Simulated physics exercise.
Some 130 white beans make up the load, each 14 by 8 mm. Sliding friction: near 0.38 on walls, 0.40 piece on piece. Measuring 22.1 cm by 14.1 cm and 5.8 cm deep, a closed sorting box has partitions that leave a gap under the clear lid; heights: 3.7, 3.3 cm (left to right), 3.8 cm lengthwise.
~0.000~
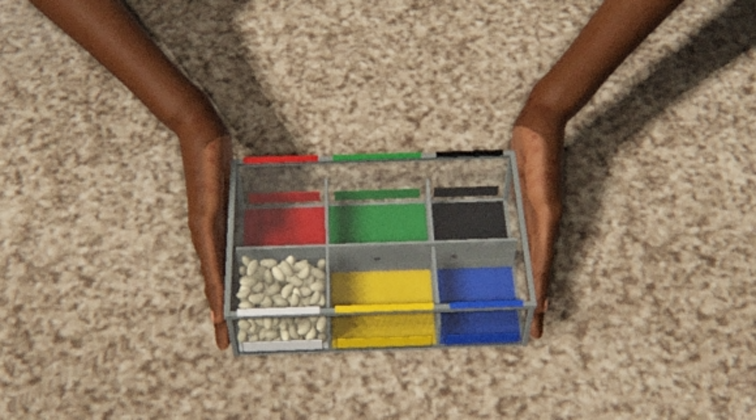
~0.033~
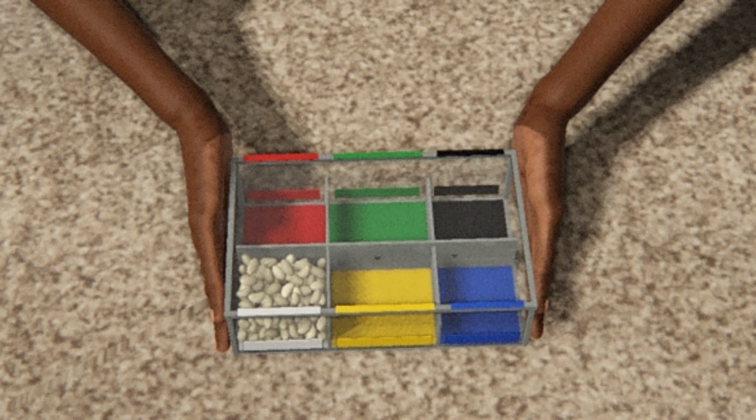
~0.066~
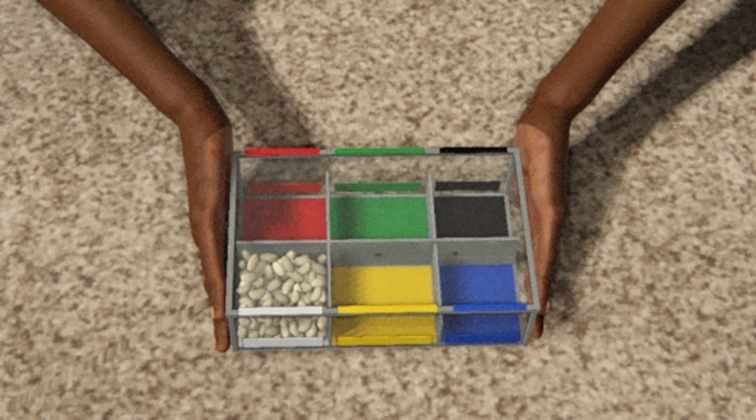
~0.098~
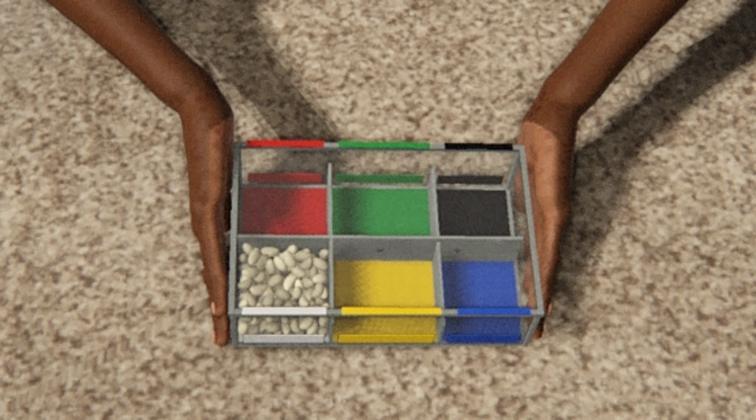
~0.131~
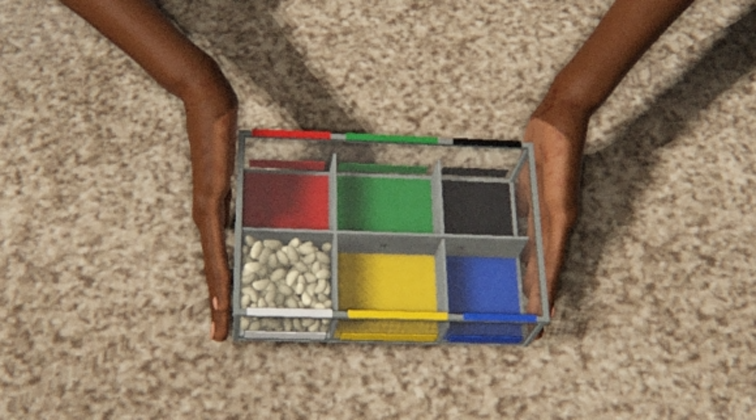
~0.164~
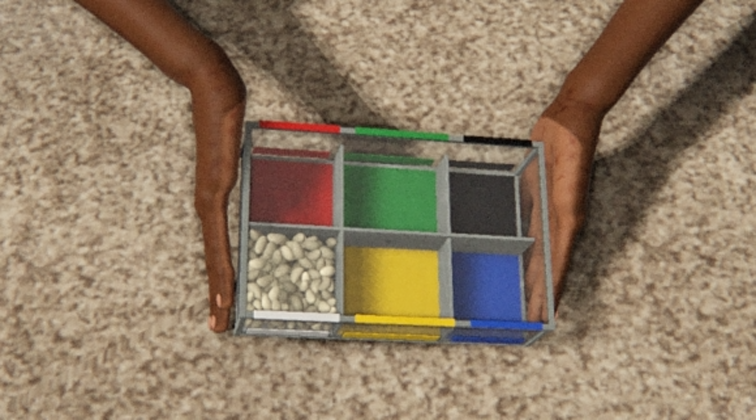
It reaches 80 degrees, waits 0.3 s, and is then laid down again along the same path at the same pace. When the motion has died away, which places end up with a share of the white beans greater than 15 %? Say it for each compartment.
Red compartment: Fails; blue compartment: Fails; green compartment: Fails; yellow compartment: Fails; white compartment: Succeeds; black compartment: Fails.
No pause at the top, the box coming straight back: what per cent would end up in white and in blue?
You'd end up with white at 90 per cent and blue at 0 per cent.
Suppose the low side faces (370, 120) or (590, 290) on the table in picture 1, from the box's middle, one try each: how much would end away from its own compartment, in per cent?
Approximately 45 percent, then 45 percent.
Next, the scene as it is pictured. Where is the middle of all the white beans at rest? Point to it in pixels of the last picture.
Roughly pixel (296, 316).
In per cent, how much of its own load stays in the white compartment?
Share retained: Some 90 per cent.
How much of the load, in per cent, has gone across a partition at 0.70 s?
At that time I'd say around 10 per cent.
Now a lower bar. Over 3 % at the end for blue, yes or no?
Result for blue: True.
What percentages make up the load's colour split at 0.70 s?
Red 0; blue 0; green 0; yellow 5; white 90; black 0.
After 0.70 s, tilt 80 degrees; yellow 5 %, white 90 %.
After 1.06 s, tilt 46 degrees; blue 5 %, yellow 5 %, white 90 %.
After 1.50 s, tilt 0 degrees; blue 5 %, yellow 5 %, white 90 %.
At rest (2.0 s), red 0 %, blue 10 %, green 0 %, yellow 5 %, white 90 %, black 0 %.
